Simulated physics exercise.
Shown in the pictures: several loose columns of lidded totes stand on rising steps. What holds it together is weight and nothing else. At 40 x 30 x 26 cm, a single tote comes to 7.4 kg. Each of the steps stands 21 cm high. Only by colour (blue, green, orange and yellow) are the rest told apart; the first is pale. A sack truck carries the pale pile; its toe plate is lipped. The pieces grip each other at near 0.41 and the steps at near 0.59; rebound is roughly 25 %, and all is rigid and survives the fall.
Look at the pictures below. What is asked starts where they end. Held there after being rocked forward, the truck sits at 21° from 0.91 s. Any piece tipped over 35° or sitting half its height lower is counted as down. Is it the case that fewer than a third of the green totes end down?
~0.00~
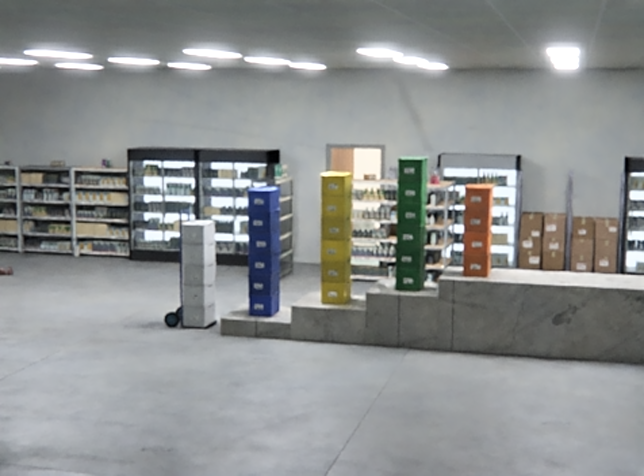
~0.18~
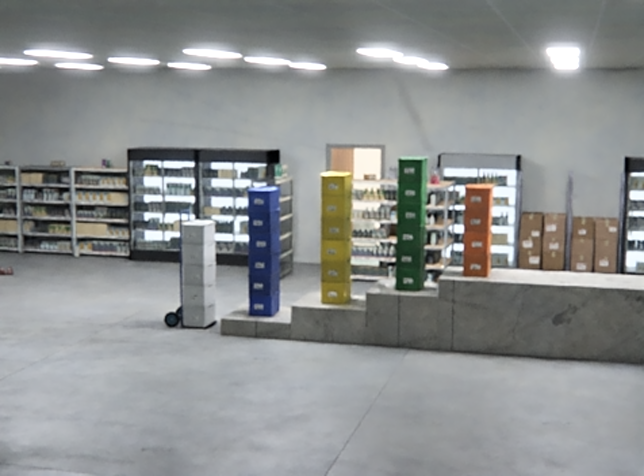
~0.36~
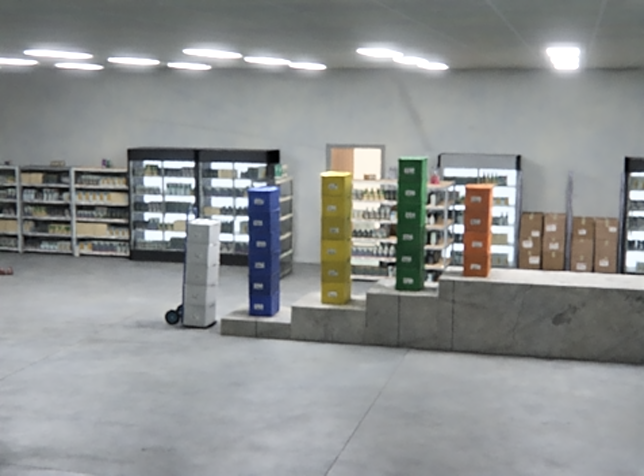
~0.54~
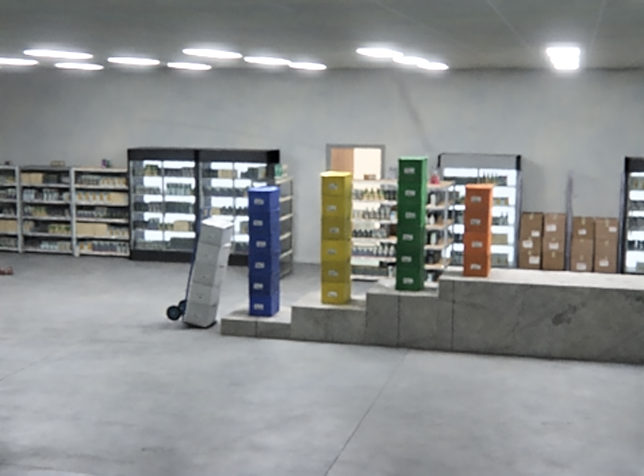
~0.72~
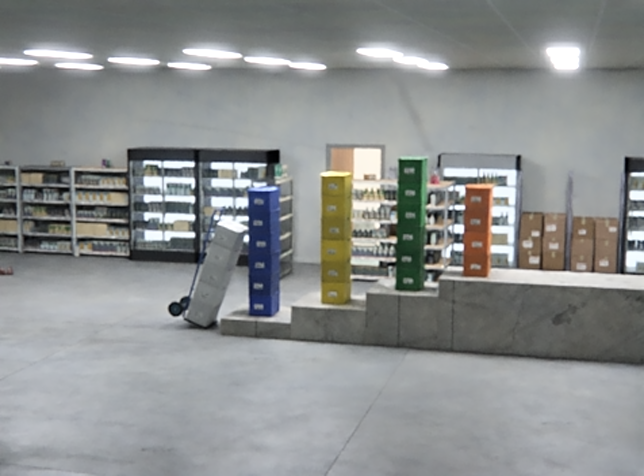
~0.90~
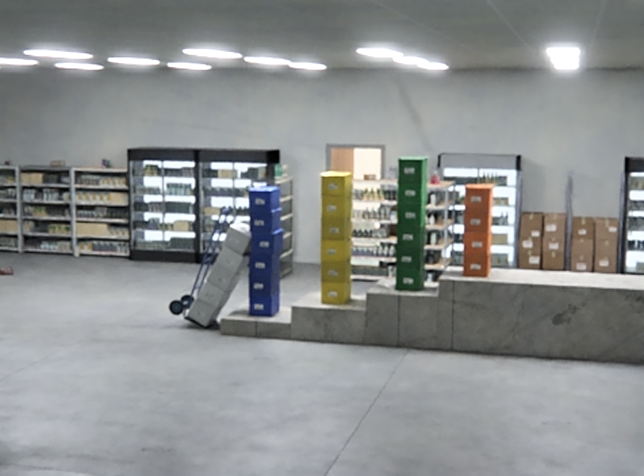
No, over a third.
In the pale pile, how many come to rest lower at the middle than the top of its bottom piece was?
1.
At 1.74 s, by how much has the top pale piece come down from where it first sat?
20 cm.
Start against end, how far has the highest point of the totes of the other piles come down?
Drop: Around 60 cm.
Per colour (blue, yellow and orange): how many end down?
Counting by colour, blue gives 6, yellow gives 6 and orange gives 4.
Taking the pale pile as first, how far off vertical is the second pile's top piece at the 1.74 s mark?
That piece is at some 20°.
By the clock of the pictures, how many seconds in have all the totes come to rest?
Close to 4.5 seconds, I'd say.
Around 1.74 s, 5 of the pale pile down; none of the 6 green totes down (0 of 22 in all colours); top green tote unmoved; top blue tote tipped 23°.
Around 2.50 s, 5 of the pale pile down; none of the 6 green totes down (6 of 22 in all colours); top green tote displaced 47 mm; top blue tote tipped 39°, 37 cm lower.
Around 3.36 s, 5 of the pale pile down; 5 of the 6 green totes down (21 of 22 in all colours); top green tote tipped 46°, 44 cm lower; top yellow tote tipped 47°, 42 cm lower.
Finally (4.5 s), 5 of the pale pile down; 5 of the 6 green totes down (21 of 22 in all colours); top green tote upside down; top orange tote on its side. That is 83 per cent. Seen by the last camera, middles, top green tote near (604, 245), top orange tote near (612, 269).
